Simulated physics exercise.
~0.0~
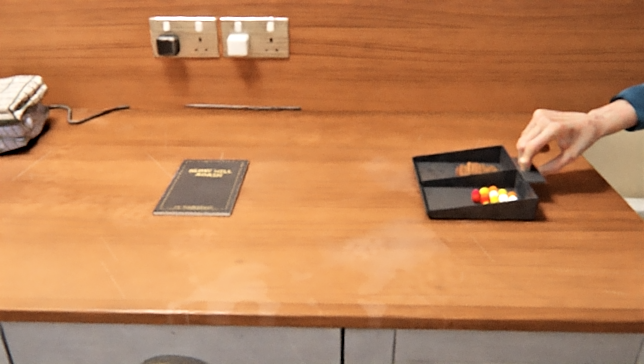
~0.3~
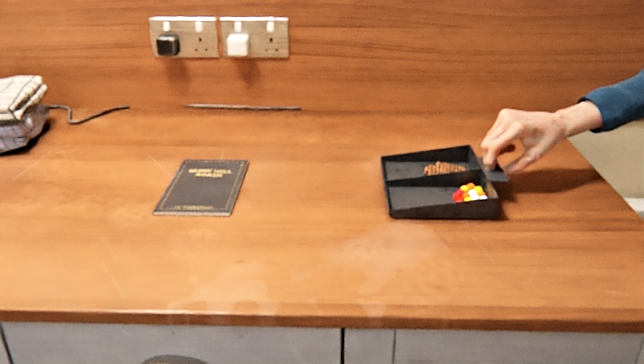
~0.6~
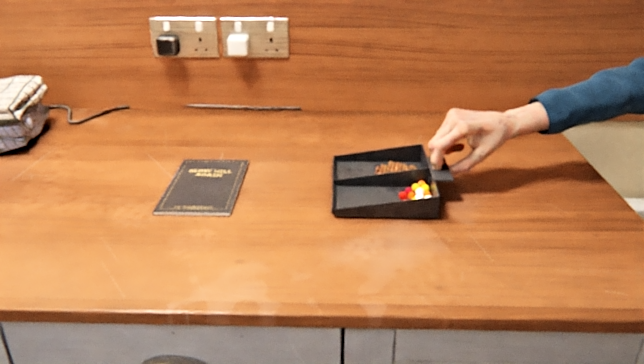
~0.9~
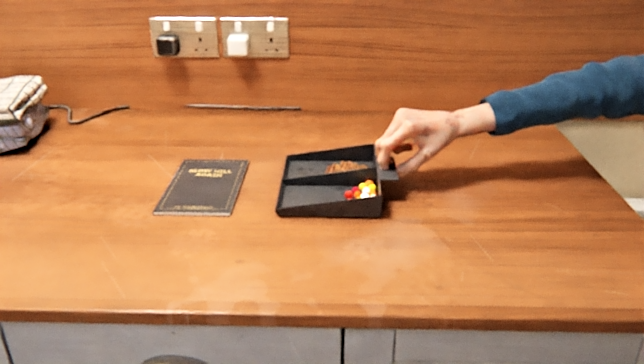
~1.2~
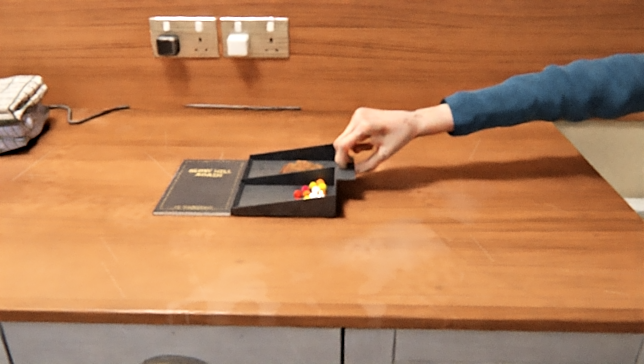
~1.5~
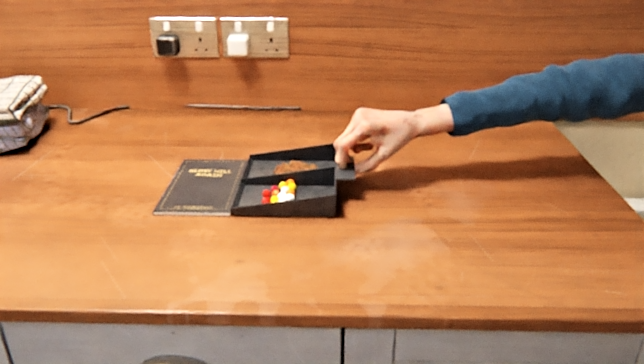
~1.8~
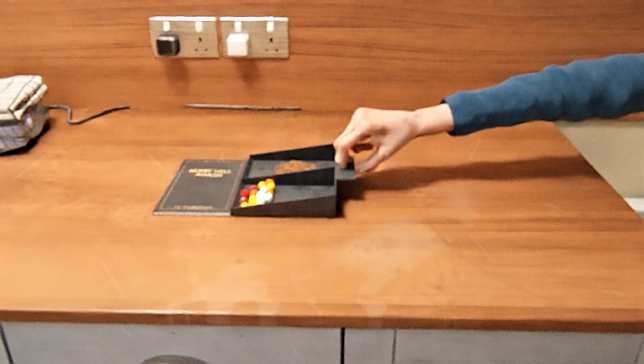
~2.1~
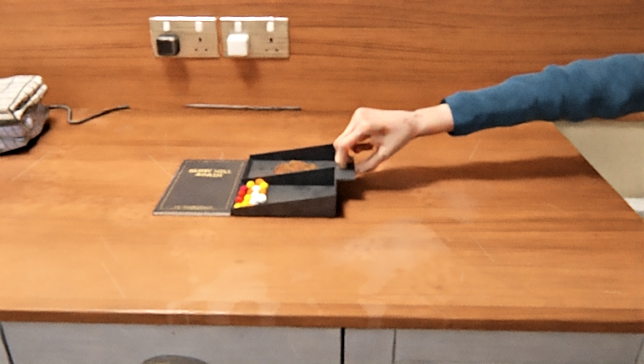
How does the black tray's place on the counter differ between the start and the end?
At the start the tray is near the right side of the counter, well away from the thin book. At the end it is further left, resting against the book.
